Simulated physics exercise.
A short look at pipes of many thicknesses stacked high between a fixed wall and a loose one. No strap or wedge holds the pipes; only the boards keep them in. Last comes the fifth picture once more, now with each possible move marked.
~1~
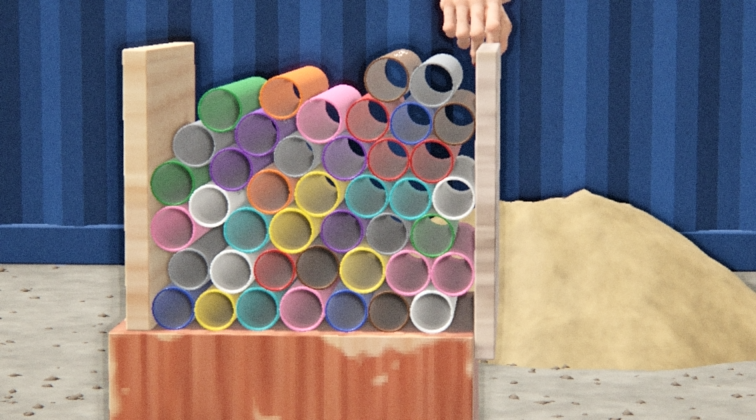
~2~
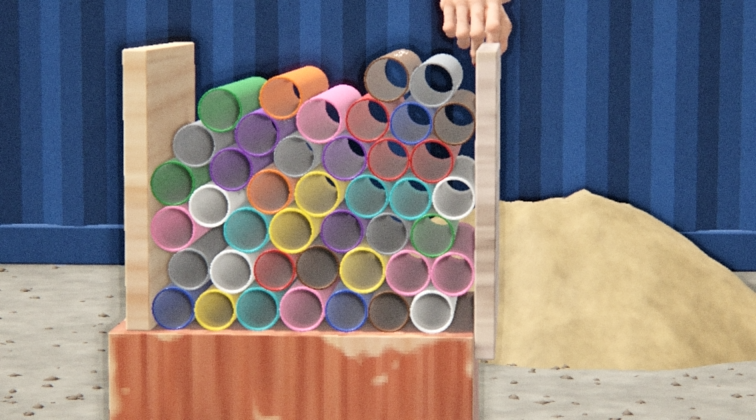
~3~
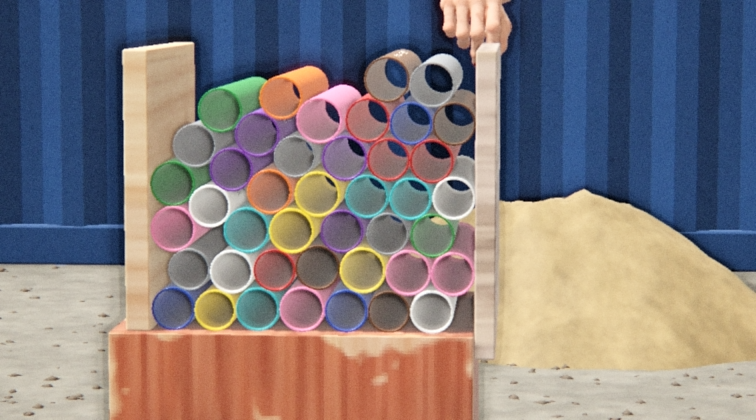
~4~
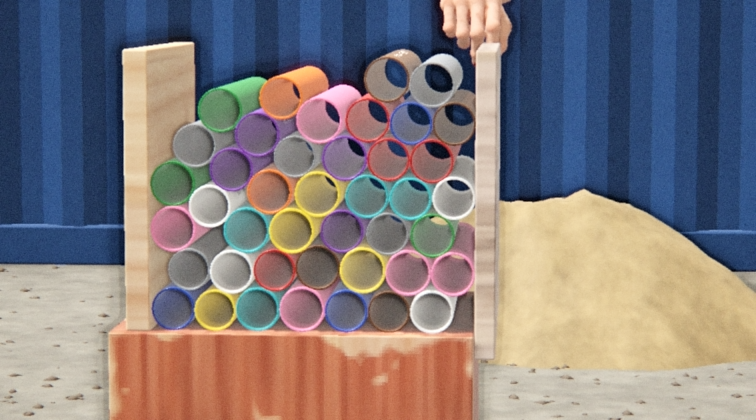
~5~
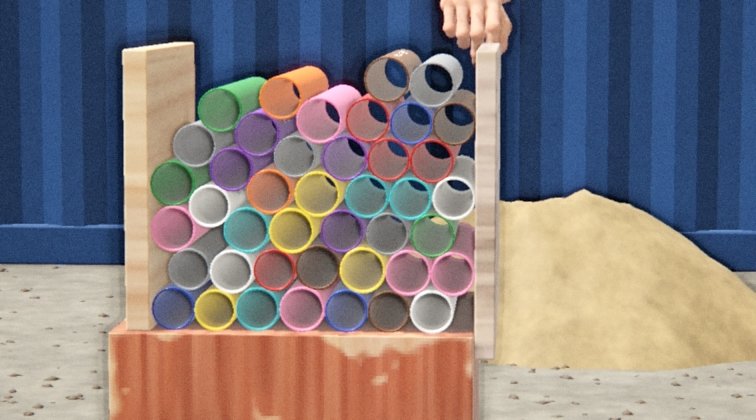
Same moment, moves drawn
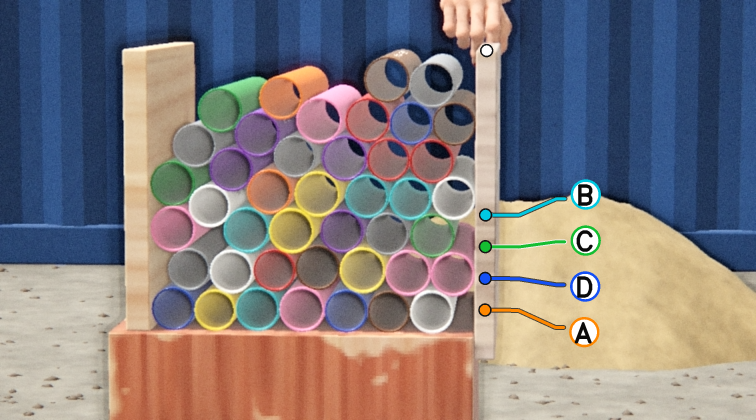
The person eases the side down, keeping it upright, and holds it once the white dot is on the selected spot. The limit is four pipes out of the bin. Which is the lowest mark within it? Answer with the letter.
B is the limit.
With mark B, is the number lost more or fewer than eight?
At B, fewer than eight.
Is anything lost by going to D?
Yes.
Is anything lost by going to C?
Yes.
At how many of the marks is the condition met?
One of the four.
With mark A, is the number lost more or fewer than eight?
More than eight.
On the copy, A at (485, 310); B at (486, 215); C at (486, 247); D at (486, 278); the white dot at (487, 50).
On B. First, top of the board (476, 125).
Then, top of the board (475, 210).
Finally, top of the board (475, 214), two out over the board.
By contrast, A more than four out over the board; C more than four out over the board; D more than four out over the board.
